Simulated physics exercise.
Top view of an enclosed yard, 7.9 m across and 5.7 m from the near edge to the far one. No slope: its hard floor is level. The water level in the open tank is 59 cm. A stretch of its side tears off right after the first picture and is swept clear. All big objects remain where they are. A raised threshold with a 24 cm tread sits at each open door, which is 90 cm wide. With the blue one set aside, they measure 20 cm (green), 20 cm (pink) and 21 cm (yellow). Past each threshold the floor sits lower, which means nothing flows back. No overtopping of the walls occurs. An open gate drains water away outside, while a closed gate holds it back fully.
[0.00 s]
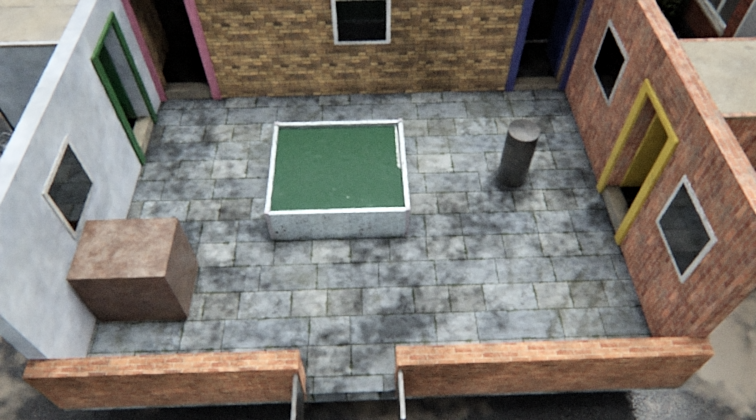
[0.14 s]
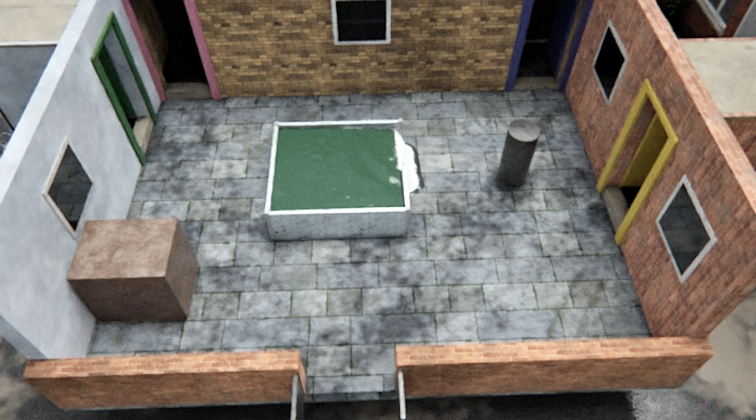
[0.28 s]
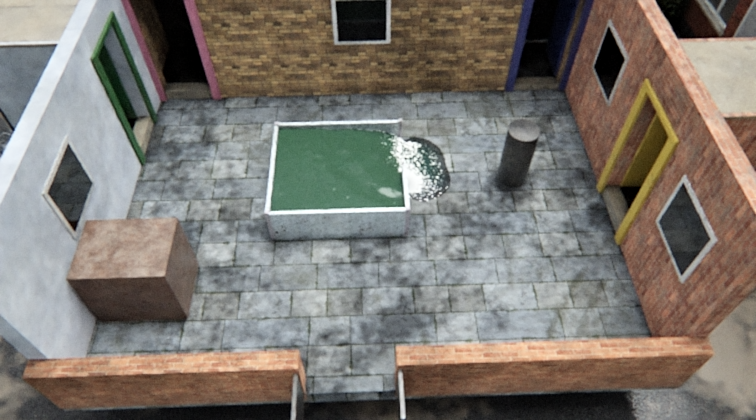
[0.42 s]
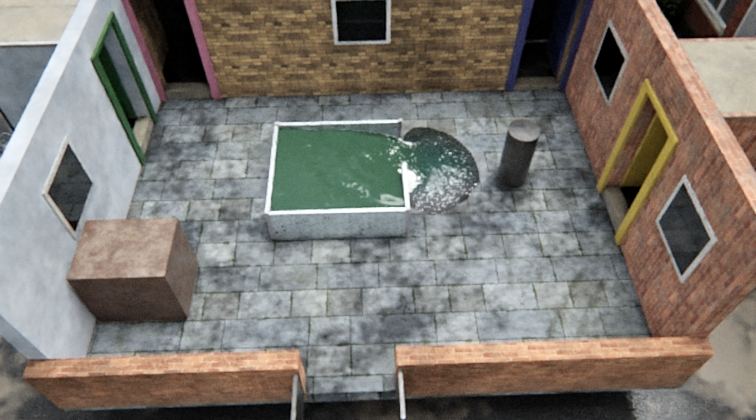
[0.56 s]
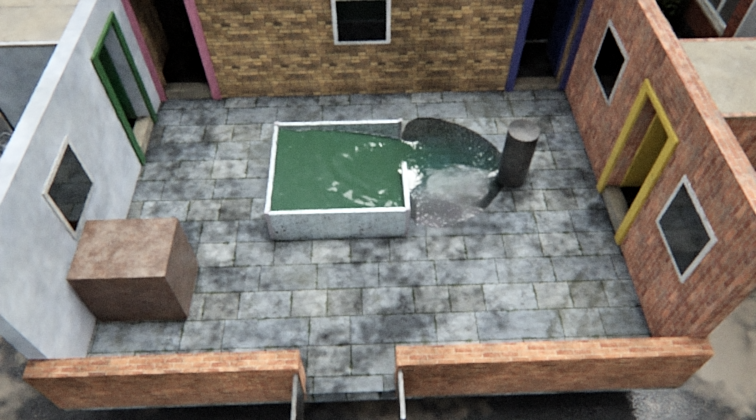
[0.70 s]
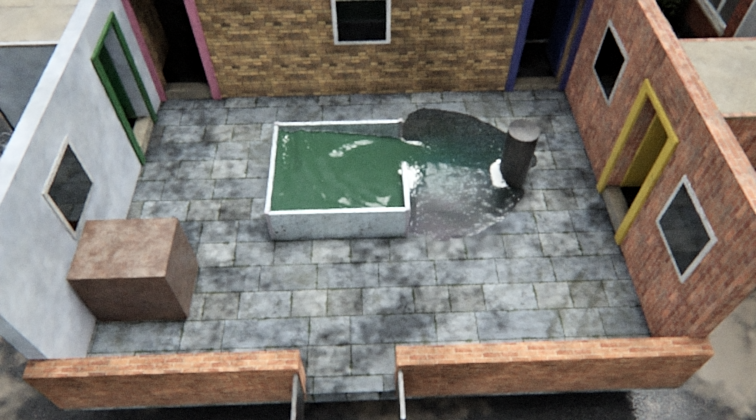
In the video, green water sits in an open rectangular tank in a walled, paved yard until its right side gives way; water pours through the gap and spreads across the floor to the right, surrounding a dark cylinder.
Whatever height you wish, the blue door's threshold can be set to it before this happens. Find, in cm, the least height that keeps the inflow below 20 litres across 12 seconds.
The least height is about 25 cm.
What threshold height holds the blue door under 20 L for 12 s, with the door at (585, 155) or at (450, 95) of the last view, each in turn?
16 and 10.0 cm.
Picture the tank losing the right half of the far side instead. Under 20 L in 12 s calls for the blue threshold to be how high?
Then 14.0 cm.
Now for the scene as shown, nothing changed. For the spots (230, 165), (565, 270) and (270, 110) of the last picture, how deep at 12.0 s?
The three readings, in order, are 2, 6 and 4 cm.
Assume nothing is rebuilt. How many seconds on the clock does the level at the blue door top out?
The level tops out around 2.8 s.
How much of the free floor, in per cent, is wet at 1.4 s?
Around 20 per cent of the floor.
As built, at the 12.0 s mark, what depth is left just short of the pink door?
Lab note: Depth approx. 7.0 cm.
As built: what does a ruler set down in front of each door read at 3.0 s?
Door by door, in centimetres - yellow 10, blue 27, pink 0, green 0.
After 1.4 s water covers 20 % of the floor, deepest (34 cm) near (409, 165); it has not reached the blue door.
After 3.0 s water covers 35 % of the floor, deepest (28 cm) near (546, 112); 27 cm at the blue door, 61 litres in over its 12 cm threshold.
After 12.0 s water covers 95 % of the floor, deepest (10 cm) near (178, 355); 7 cm at the blue door, 132 litres in over its 12 cm threshold.
At the blue door as built, the water arrived by 1.6 s and peaked near 28 cm at 2.8 s.
Run again over the same 12 s with other heights there, 32 litres in over 22 cm, 7 litres over 30 cm. The limit of 20 litres is kept from about 25 cm up.
